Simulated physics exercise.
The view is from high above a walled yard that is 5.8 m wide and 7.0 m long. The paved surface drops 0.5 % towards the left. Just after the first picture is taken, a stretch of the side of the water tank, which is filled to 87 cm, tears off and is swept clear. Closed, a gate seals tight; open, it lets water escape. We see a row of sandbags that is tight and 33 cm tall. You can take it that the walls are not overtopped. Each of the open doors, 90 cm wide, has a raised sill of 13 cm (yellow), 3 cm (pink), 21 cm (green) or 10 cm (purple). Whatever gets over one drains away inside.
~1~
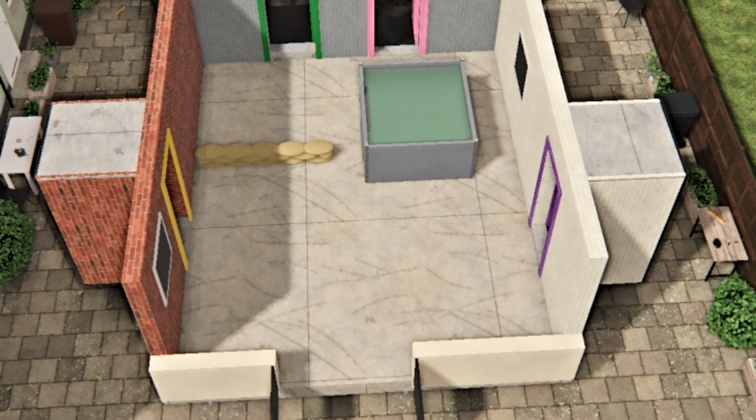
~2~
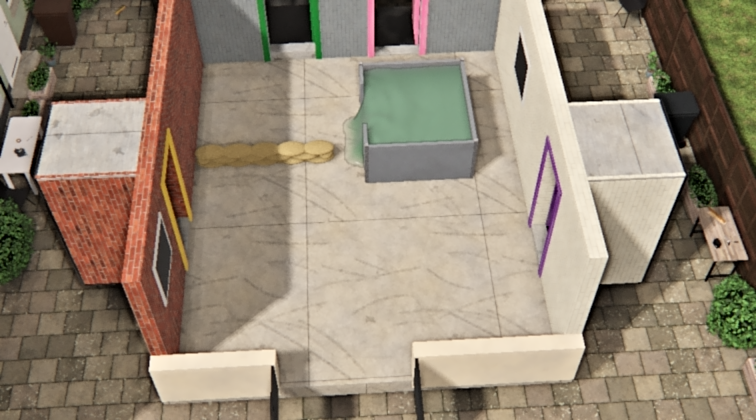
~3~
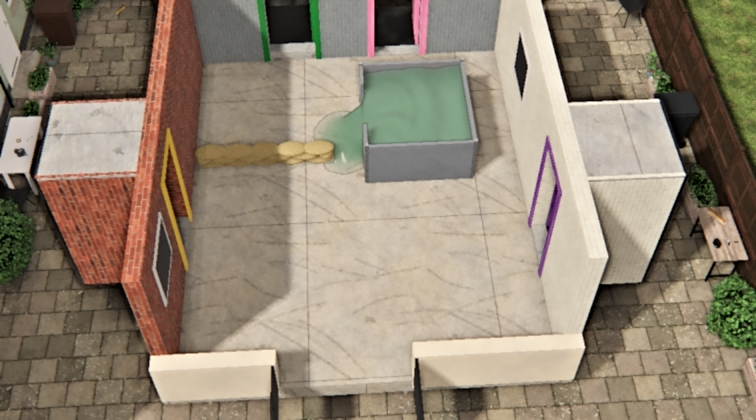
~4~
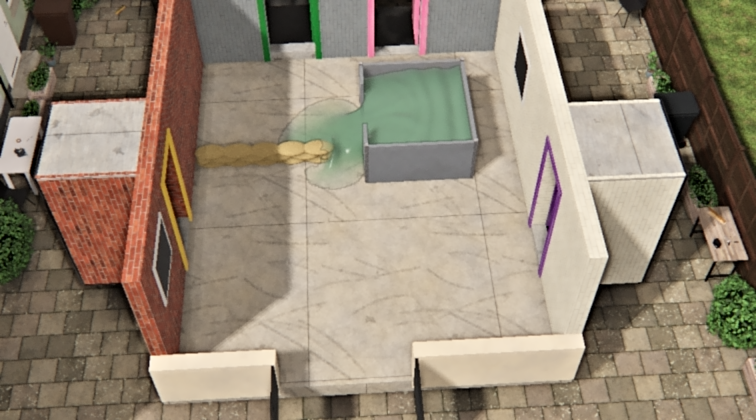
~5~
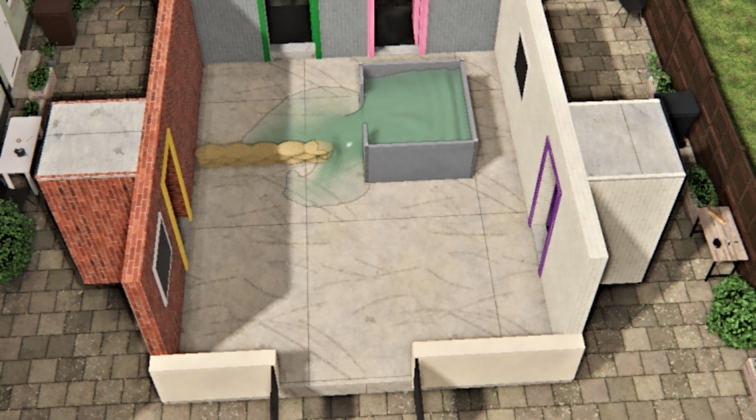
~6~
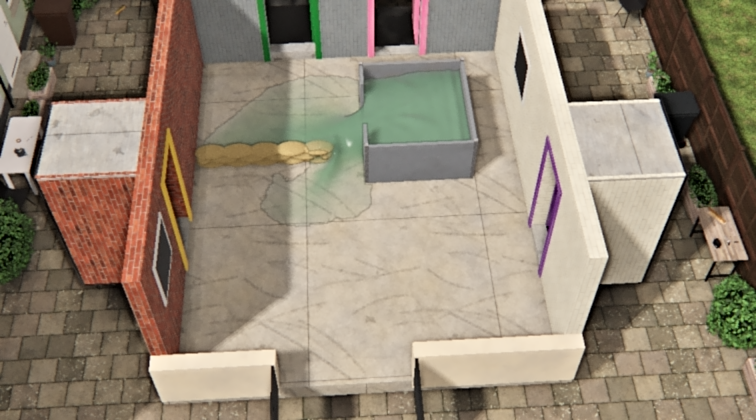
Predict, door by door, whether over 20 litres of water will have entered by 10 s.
At the yellow door I expect the water to hold within the limit, at the pink door I expect the water to rise above the limit, at the green door I expect the water to hold within the limit, at the purple door I expect the water to hold within the limit.
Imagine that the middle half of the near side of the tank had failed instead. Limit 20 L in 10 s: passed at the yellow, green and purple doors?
Then yellow does not exceed it, green does not exceed it, purple exceeds it.
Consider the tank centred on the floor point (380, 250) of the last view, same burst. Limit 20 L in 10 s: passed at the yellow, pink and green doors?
Compared with that limit, yellow overshoots, pink falls short and green falls short.
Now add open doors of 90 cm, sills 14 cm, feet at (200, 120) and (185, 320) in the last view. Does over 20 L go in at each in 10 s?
In the order given, higher then lower.
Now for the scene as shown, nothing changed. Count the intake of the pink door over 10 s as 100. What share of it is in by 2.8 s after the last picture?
About 0 per cent.
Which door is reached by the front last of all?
The purple door.
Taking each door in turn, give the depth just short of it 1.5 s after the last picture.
In cm: Yellow 10, pink 0, green 12, purple 0.
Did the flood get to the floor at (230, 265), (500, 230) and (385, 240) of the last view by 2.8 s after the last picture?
Listed in turn: Swamped / spared so far / swamped.
Then, 0.7 s after the last picture water covers 35 % of the floor and is deepest (56 cm) near (336, 156); yellow door not reached, pink door not reached, green door 8 cm at the sill, 0 L in, purple door not reached.
Then, 1.5 s after the last picture water covers 50 % of the floor and is deepest (52 cm) near (204, 67); yellow door 10 cm at the sill, 0 L in, pink door not reached, green door 12 cm at the sill, 0 L in, purple door not reached.
Then, 2.8 s after the last picture water covers 60 % of the floor and is deepest (34 cm) near (246, 153); yellow door 5 cm at the sill, 2 L in, pink door 6 cm at the sill, 0 L in, green door 17 cm at the sill, 1 L in, purple door not reached.
Then, 5.3 s after the last picture water covers 75 % of the floor and is deepest (22 cm) near (442, 69); yellow door 1 cm at the sill, 2 L in, pink door 6 cm at the sill, 8 L in, green door 17 cm at the sill, 2 L in, purple door not reached.
Then, 9.3 s after the last picture water covers 95 % of the floor and is deepest (16 cm) near (423, 63); yellow door 6 cm at the sill, 2 L in, pink door 14 cm at the sill, 116 L in, green door 12 cm at the sill, 2 L in, purple door 5 cm at the sill, 0 L in.
